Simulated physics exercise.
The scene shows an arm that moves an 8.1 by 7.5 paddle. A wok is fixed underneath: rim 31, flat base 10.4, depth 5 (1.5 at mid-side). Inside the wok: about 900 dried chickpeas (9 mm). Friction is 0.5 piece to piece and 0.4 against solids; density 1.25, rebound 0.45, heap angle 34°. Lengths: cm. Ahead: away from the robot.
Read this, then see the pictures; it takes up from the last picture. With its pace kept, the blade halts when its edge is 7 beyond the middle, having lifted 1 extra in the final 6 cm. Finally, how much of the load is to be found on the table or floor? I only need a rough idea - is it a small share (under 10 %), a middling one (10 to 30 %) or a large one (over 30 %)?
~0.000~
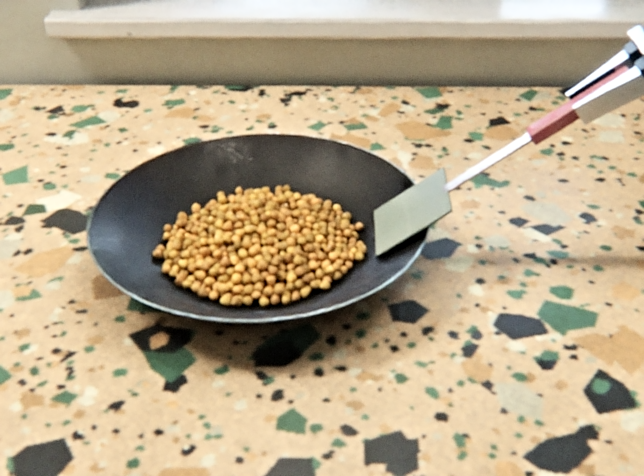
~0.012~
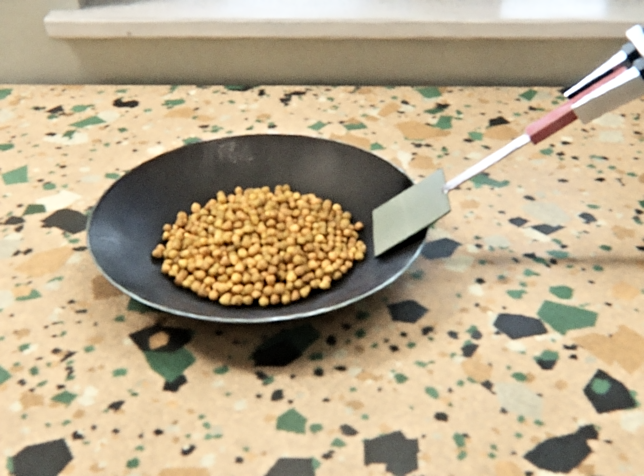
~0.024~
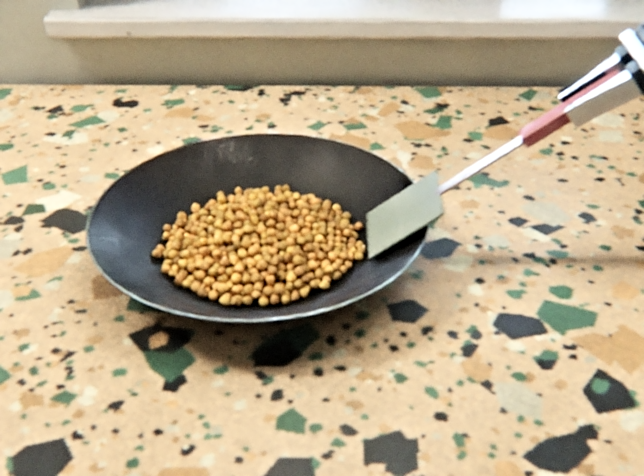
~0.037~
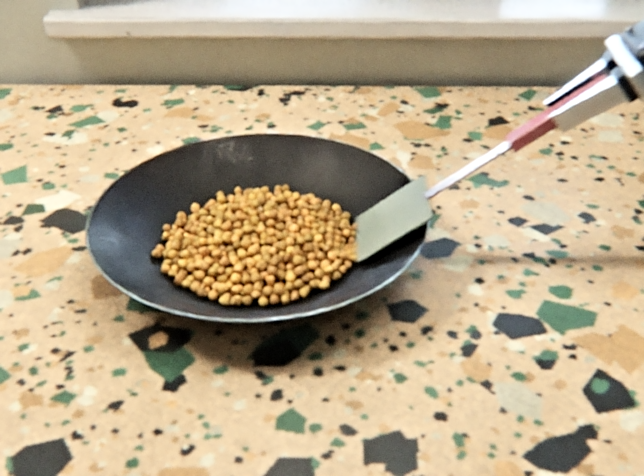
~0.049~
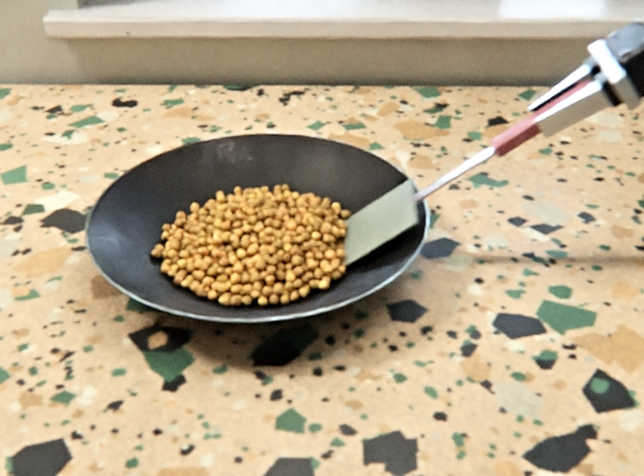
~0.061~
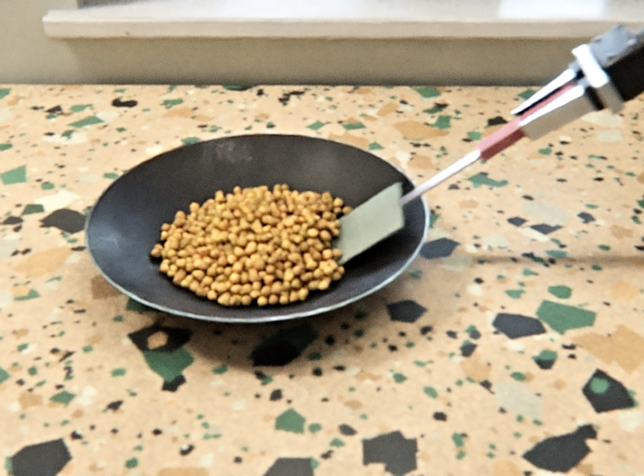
A small one, under 10 %.
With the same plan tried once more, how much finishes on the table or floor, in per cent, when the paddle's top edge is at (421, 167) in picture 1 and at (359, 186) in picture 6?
Roughly 20 %.
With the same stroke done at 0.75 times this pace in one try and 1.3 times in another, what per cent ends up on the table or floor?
The two tries give about 0 and 15 in a hundred.
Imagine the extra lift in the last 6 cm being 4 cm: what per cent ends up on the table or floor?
It comes to around 15 percent.
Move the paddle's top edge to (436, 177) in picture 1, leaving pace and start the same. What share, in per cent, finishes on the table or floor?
Around 5 percent ends up on the table or floor.
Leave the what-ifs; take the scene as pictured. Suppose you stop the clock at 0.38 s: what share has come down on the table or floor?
I'd put it at around 0 per cent.
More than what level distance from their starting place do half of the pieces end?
About 5 centimetres.
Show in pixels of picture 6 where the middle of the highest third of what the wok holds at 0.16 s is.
Roughly pixel (226, 228).
After 0.11 s, sloping 38°, highest piece 5 above the table; 900 in the wok.
After 0.16 s, sloping 38°, highest piece 5 above the table; 900 in the wok.
After 0.38 s, sloping 38°, highest piece 6 above the table; 872 in the wok, 18 on the table or floor, 10 on the blade or in flight.
After 1.43 s, sloping 38°, highest piece 6 above the table; 869 in the wok, 31 on the table or floor.
At rest, 869 in the wok, 31 on the table or floor. That is 3 % on the table or floor.
